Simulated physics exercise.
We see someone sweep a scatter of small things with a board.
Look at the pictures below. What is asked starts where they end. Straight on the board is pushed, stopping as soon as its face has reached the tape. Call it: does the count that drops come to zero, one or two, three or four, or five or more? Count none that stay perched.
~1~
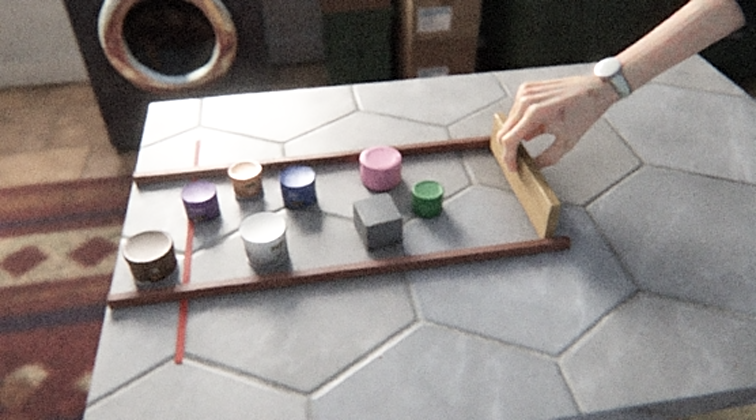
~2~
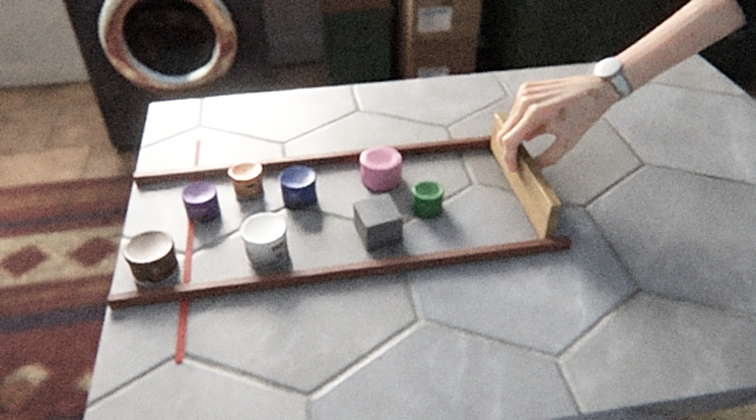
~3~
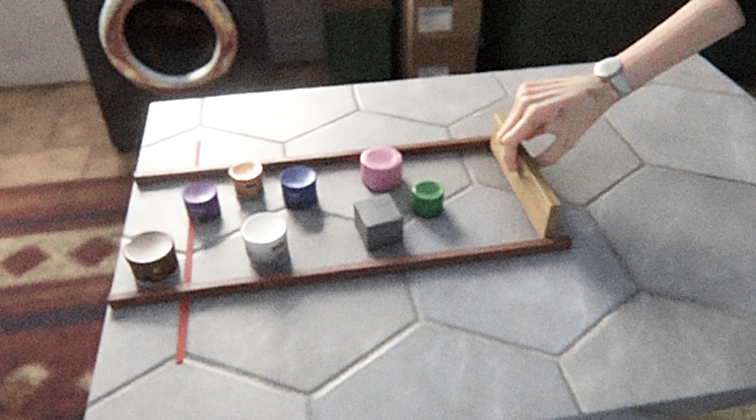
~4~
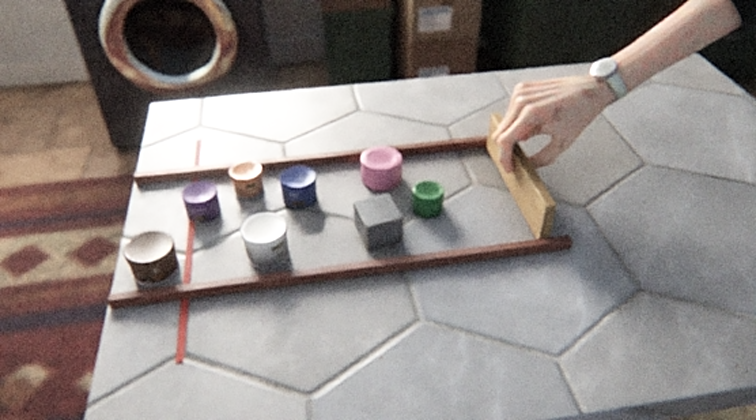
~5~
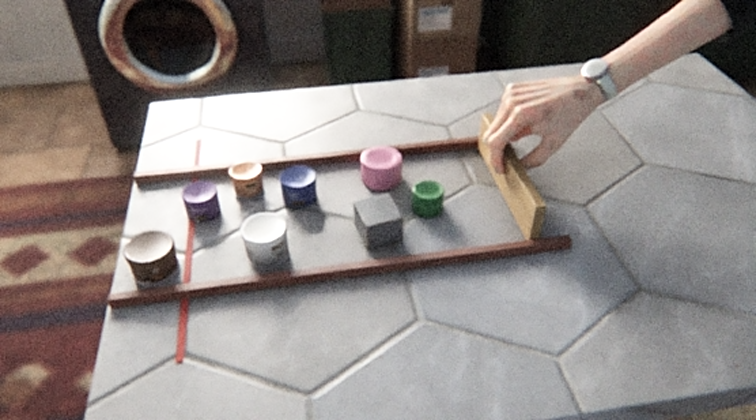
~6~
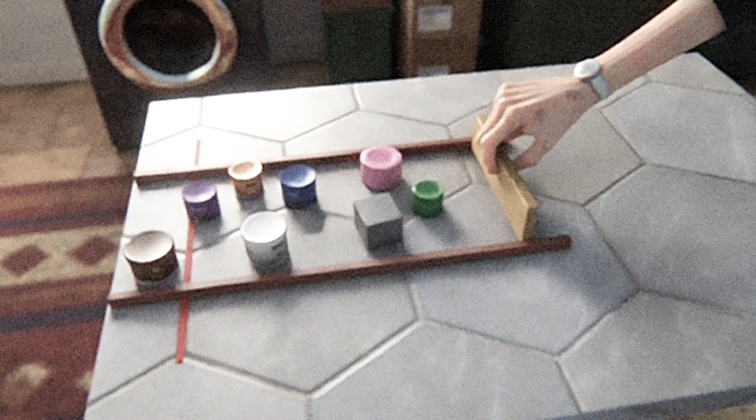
It comes to one or two.
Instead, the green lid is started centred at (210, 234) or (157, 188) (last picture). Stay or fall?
Well, the green lid sits tight the first time and fails to stay the second time.
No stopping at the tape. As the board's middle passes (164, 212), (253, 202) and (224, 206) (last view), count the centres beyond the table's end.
Going through the three positions, you'd get 4, 0 and 1.
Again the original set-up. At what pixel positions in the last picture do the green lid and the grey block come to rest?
In the last picture they sit at about (171, 236) and about (162, 260).
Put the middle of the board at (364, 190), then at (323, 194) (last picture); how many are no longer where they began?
Counting first: 3, next 5.
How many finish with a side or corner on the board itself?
That number would be 3.
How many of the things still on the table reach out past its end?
My count gives 3.
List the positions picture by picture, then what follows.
The first frame shows brown pot (152, 258); purple tub (201, 202); orange tin (247, 181); board (522, 173); tape (190, 229).
The second frame shows purple tub (201, 202); blue tub (298, 187).
The third frame shows orange tin (247, 180); green lid (428, 199).
The fourth frame shows brown pot (152, 257); pink lid (382, 168).
The fifth frame shows purple tub (202, 202); grey block (378, 221).
The sixth frame shows brown pot (152, 257); purple tub (201, 201); orange tin (247, 180); board (501, 174); tape (191, 228).
A little later, none off yet; brown pot at rest near (152, 257); purple tub at rest near (201, 201); orange tin at rest near (247, 180).
Next, none off yet; brown pot shifted a little near (132, 259); purple tub shifted about its own width near (178, 201); orange tin shifted well along near (191, 180).
When it is over, the number that fall off is one or two; down, brown pot.
